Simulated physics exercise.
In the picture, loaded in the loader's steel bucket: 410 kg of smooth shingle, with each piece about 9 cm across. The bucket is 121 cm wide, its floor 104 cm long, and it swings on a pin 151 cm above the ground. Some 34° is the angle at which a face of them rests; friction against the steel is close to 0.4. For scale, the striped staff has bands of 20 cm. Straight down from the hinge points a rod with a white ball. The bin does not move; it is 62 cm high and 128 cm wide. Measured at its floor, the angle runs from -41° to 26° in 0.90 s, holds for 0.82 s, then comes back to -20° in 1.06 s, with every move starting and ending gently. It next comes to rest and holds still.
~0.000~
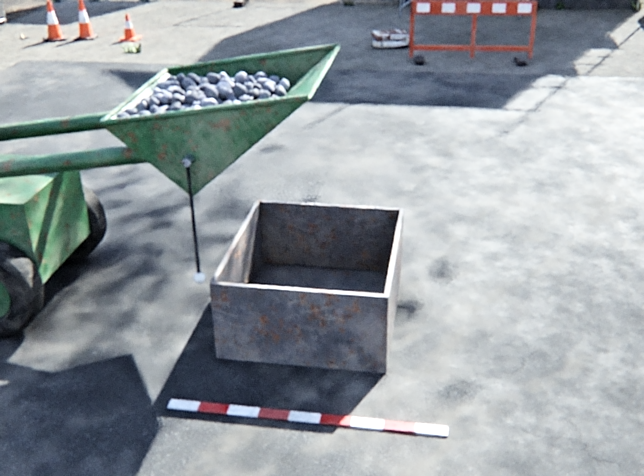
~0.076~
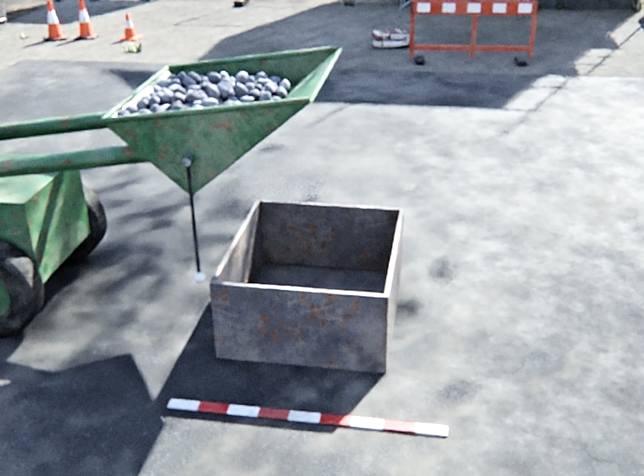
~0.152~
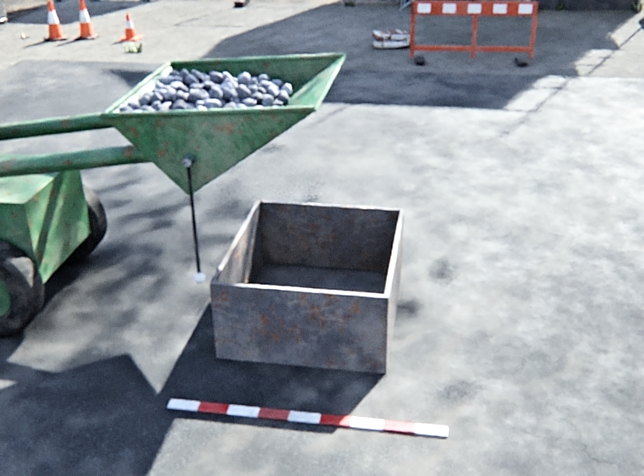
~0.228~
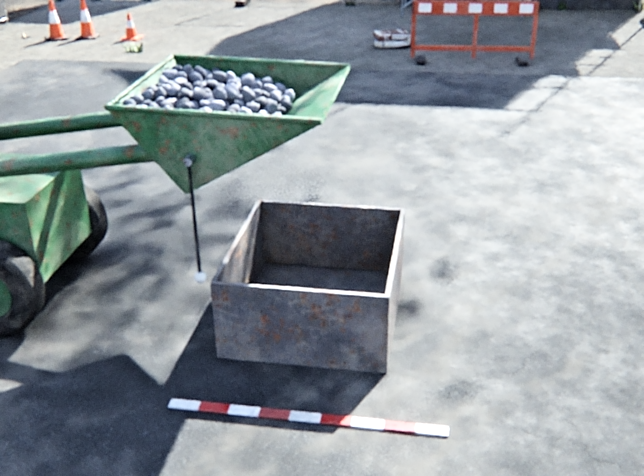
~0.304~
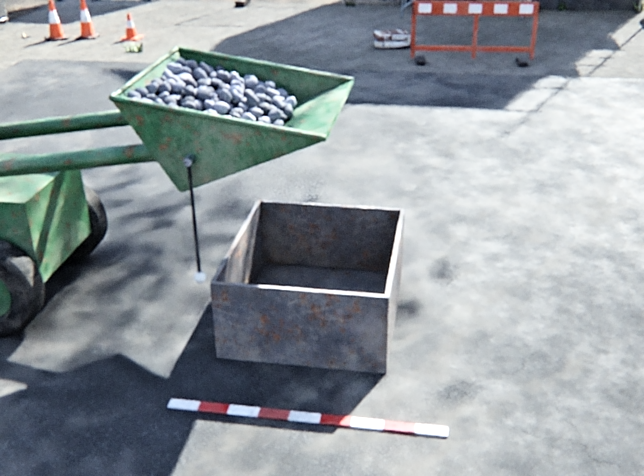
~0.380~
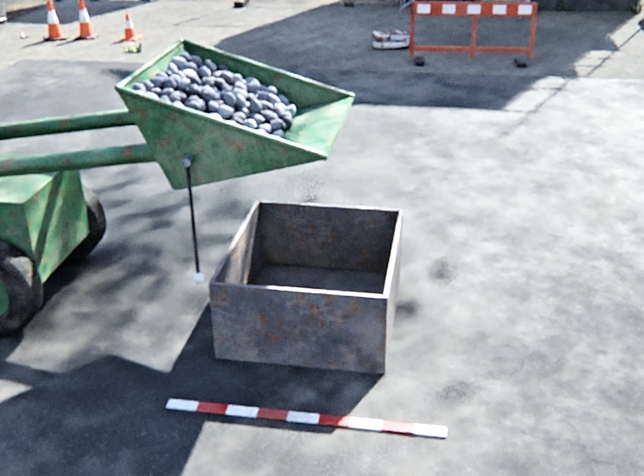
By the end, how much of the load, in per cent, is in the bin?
80 %.
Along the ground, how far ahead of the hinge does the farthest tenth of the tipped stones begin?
About 200 cm.
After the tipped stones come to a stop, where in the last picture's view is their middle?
(353, 309).
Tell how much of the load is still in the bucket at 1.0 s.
Still inside: Around 95 %.
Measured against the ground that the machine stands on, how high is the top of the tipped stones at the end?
Close to 36 cm above that ground.
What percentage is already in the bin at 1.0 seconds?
About 5 per cent by then.
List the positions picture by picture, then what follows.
The first frame shows lip at (309, 97), floor tilted -41°, highest stones at (240, 86).
In the second frame, the bucket is at -40°, its lip at (311, 100); the top of the load is at (223, 85); the stones move at 0.1 m/s on average.
In the third frame, the bucket is at -36°, its lip at (316, 109); the top of the load is at (208, 86); the stones move at 0.2 m/s on average.
The fourth frame shows lip at (322, 122), floor tilted -30°, highest stones at (180, 79); the stones move at 0.3 m/s on average.
In the fifth frame, the bucket is at -23°, its lip at (326, 139); the top of the load is at (184, 74); the stones move at 0.4 m/s on average.
The sixth frame shows lip at (327, 158), floor tilted -15°, highest stones at (186, 67); the stones move at 0.4 m/s on average.
After 0.7 s the floor is at 16°; 100 % in the bucket; the foremost stones are at (286, 162).
After 1.0 s the floor is at 26°; 97 % in the bucket, 3 % in the bin; the foremost stones are at (334, 203).
After 3.2 s the floor is at -20°; 0 % in the bucket, 81 % in the bin, 19 % beside or beyond the bin; the foremost stones are at (642, 331).
After 6.1 s the floor is at -20°; 0 % in the bucket, 81 % in the bin, 19 % beside or beyond the bin; the foremost stones are past the picture's edge.
